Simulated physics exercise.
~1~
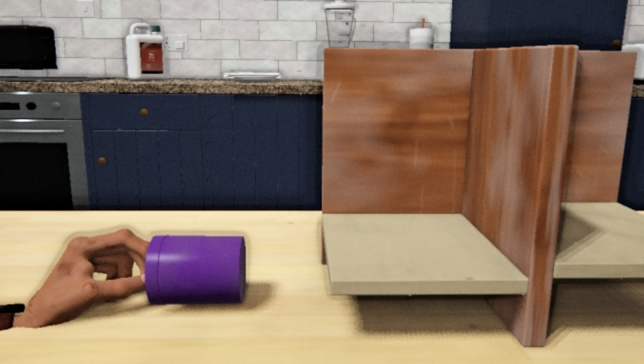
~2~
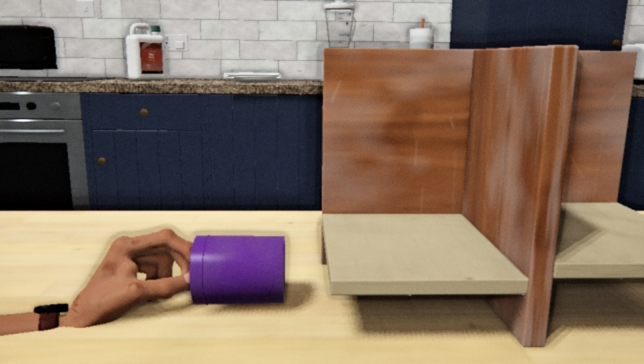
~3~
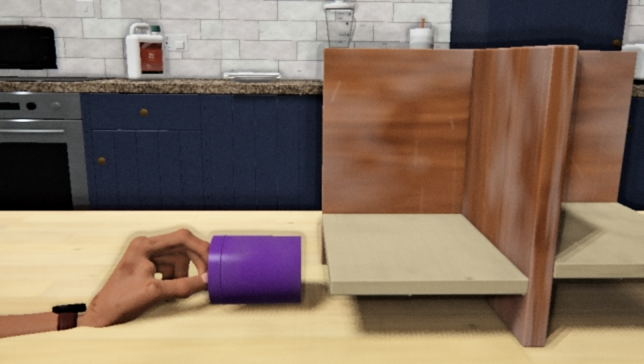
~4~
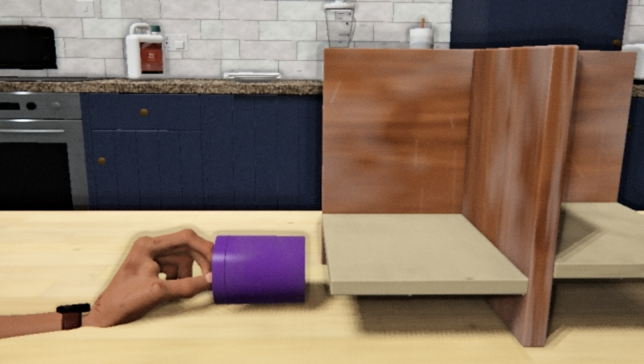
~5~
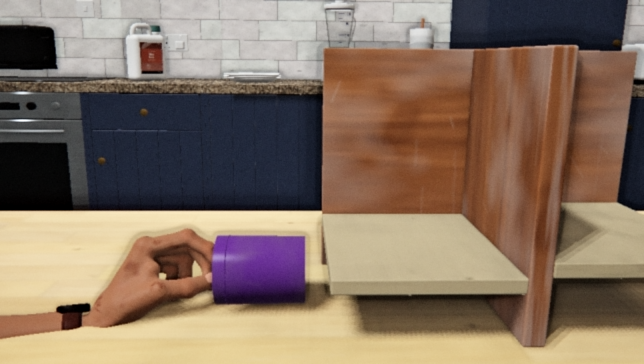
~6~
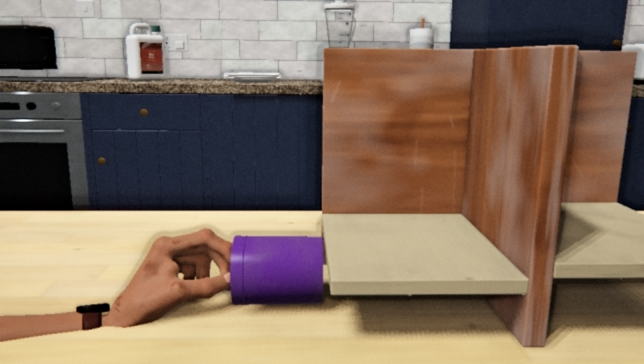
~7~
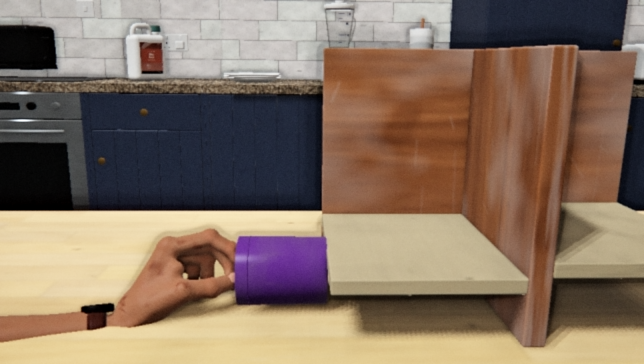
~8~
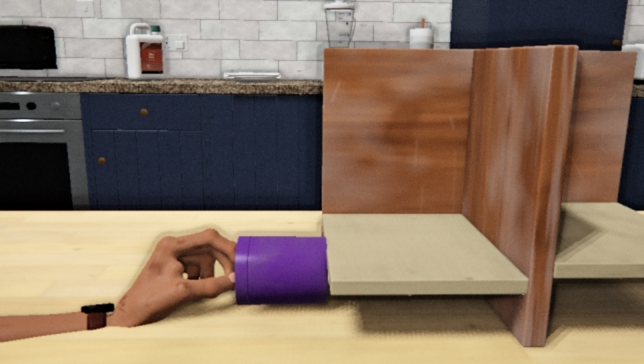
A hand pushes a purple beaker on its side rightward across a table until it stops against a low shelf's edge.
